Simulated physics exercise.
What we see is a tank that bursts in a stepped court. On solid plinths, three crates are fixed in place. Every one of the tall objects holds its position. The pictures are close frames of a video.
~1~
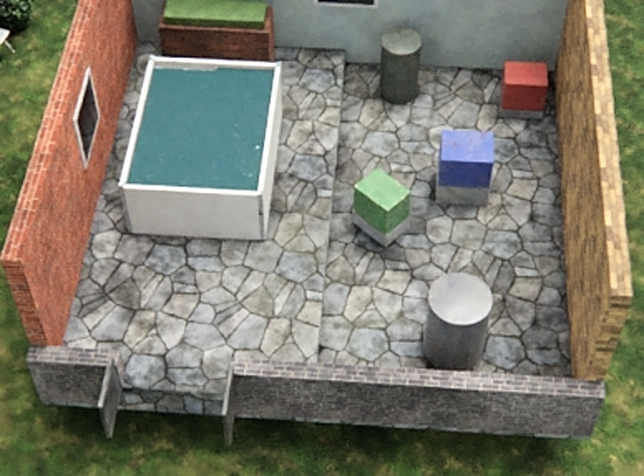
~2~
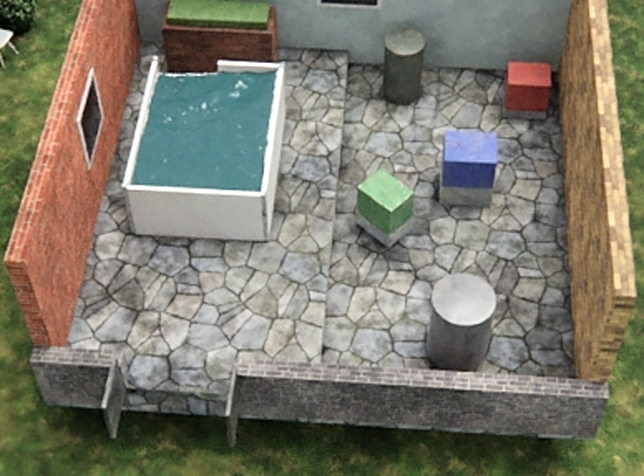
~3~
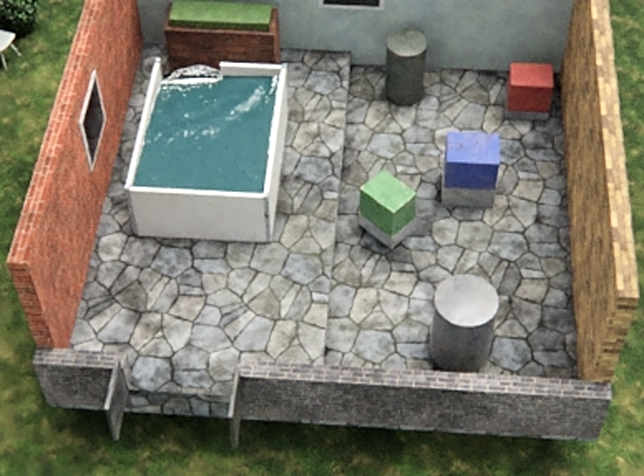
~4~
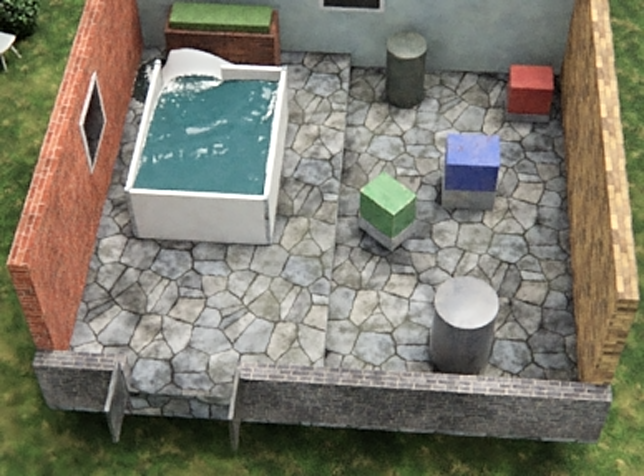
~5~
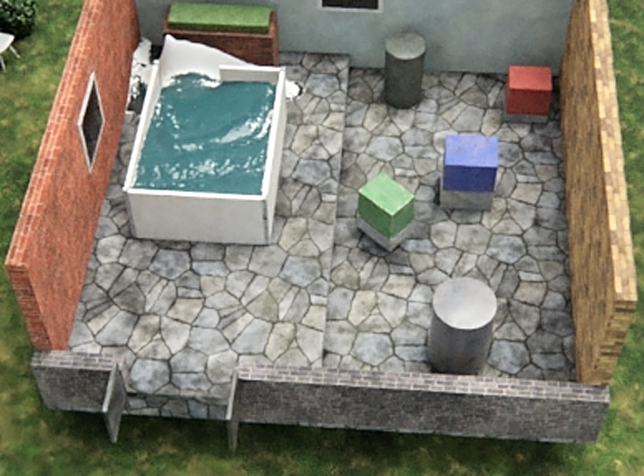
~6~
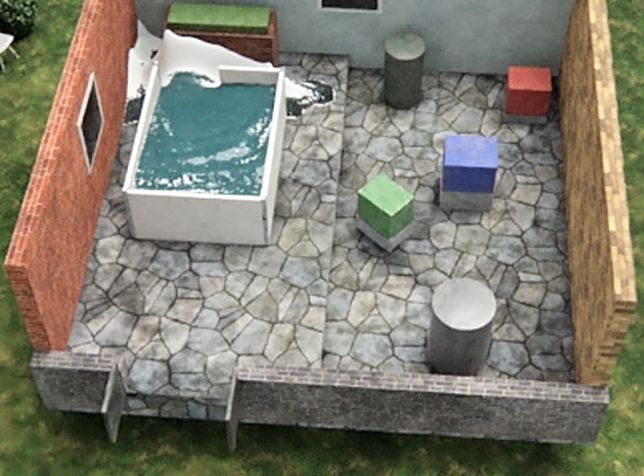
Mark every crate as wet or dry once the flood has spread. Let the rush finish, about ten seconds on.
Blue crate: Dry, green crate: Dry, red crate: Wet.
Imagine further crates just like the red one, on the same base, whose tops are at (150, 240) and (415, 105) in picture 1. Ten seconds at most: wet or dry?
Result, in sequence: Is missed, is inundated.
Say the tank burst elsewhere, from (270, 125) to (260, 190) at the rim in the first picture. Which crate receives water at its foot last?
The crate marked red, by my reading.
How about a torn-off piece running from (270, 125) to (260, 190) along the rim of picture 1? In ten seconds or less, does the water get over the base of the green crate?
I'd say the green crate is flooded.
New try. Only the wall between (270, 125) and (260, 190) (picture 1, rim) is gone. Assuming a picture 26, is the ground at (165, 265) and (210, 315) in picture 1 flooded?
I'd expect the first point to stay dry and the second point to stay dry.
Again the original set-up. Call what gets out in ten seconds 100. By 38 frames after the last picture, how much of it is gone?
By then, close to 45 % of it.
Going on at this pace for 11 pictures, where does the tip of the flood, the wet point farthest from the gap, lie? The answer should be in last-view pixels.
The farthest wet point should be near (555, 198).
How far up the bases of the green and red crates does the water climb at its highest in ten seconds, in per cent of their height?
The first reaches around 70 in a hundred, the second around 160.
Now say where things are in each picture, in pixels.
Still water in the water tank at (204, 127), in the first picture.
The front is at a hidden place, out from the gap on the water tank's far side, in the second picture.
The front is at a hidden place, out from the gap on the water tank's far side, in the third picture.
The front is at (156, 61), out from the gap on the water tank's far side, in the fourth picture.
Water pours out on the water tank's far side and has run to (143, 45), in the fifth picture.
Water pours out on the water tank's far side and has run to (329, 95), in the sixth picture.
A moment on, water covers 25 % of the floor; the blue crate not reached, the green crate not reached, the red crate not reached.
Next, water covers 40 % of the floor; the blue crate water round its plinth, the green crate water round its plinth, the red crate water round its plinth.
Then, water covers 60 % of the floor; the blue crate water round its plinth, the green crate water round its plinth, the red crate water round its plinth.
Later, water covers 85 % of the floor; the blue crate water round its plinth, the green crate water round its plinth, the red crate water round its plinth.
In the end, water covers 95 % of the floor; the blue crate stayed above the water, the green crate stayed above the water, the red crate was topped.
